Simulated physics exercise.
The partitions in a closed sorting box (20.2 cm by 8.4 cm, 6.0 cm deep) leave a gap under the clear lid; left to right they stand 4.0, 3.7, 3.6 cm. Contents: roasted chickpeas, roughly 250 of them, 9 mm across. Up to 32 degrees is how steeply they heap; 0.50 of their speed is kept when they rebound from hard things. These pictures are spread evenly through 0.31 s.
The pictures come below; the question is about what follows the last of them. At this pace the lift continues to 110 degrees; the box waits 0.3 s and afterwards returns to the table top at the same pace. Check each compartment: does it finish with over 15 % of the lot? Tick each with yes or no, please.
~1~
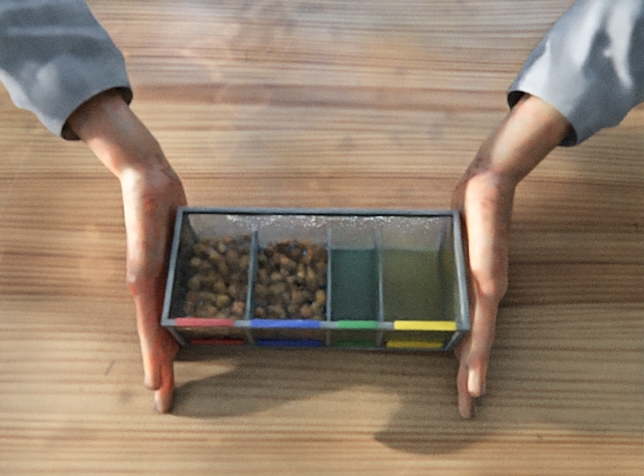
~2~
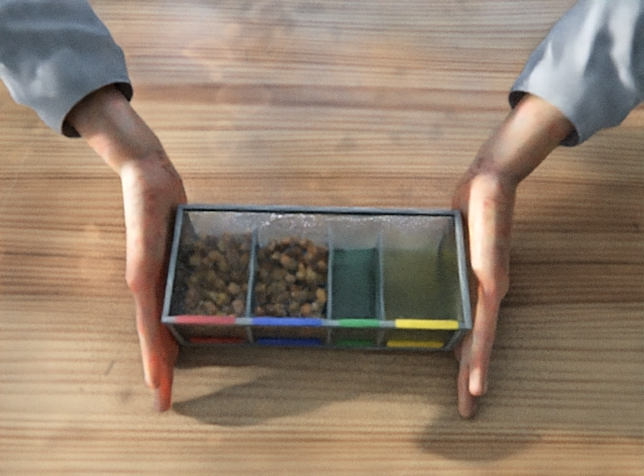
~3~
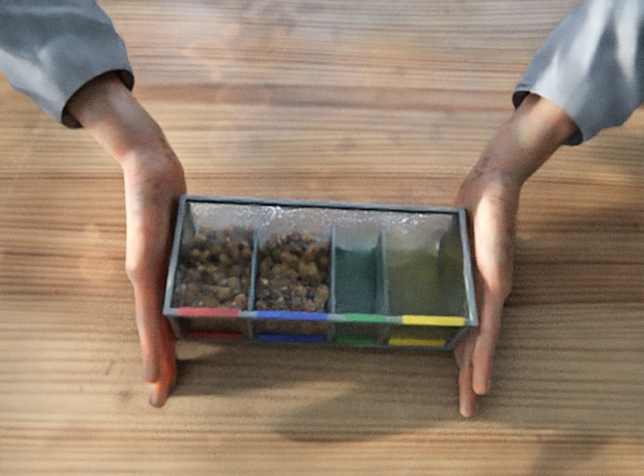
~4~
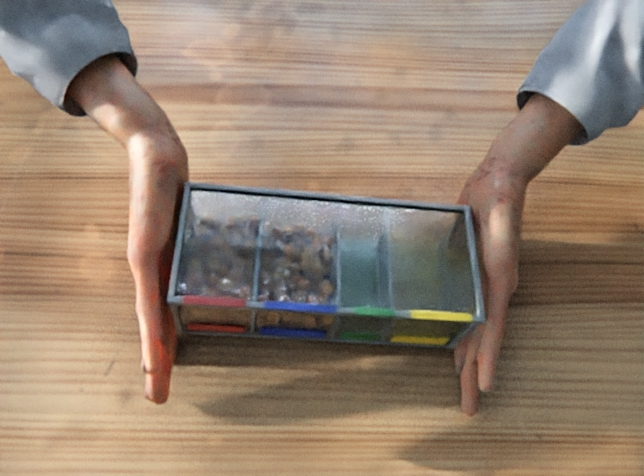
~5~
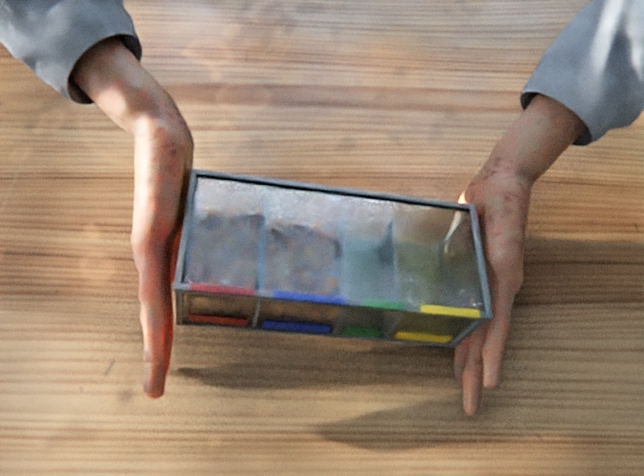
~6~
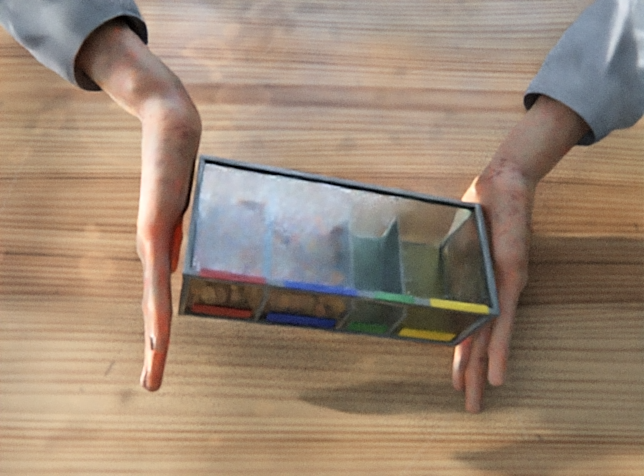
Red - yes; blue - yes; green - no; yellow - yes.
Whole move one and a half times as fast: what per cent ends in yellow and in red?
Yellow 45 %, red 30 %.
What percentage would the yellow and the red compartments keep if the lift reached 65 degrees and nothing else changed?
Yellow: 5 per cent; red: 50 per cent.
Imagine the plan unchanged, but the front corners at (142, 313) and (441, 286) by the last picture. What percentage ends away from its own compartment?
About 20 %.
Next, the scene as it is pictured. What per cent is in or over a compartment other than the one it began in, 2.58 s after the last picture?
Near 60 per cent of it.
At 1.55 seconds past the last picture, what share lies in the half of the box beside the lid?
About 70 per cent.
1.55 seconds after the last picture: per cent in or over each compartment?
You'd find red at 30, blue at 30, green at 10 and yellow at 30 per cent.
Then, 1.55 s after the last picture, tilt 110 degrees; red 30 %, blue 30 %, green 10 %, yellow 30 %.
Then, 2.58 s after the last picture, tilt 55 degrees; red 25 %, blue 25 %, green 5 %, yellow 45 %.
Then, 3.59 s after the last picture, tilt 0 degrees; red 25 %, blue 25 %, green 5 %, yellow 45 %.
In the end, red 25 %, blue 25 %, green 5 %, yellow 45 %.
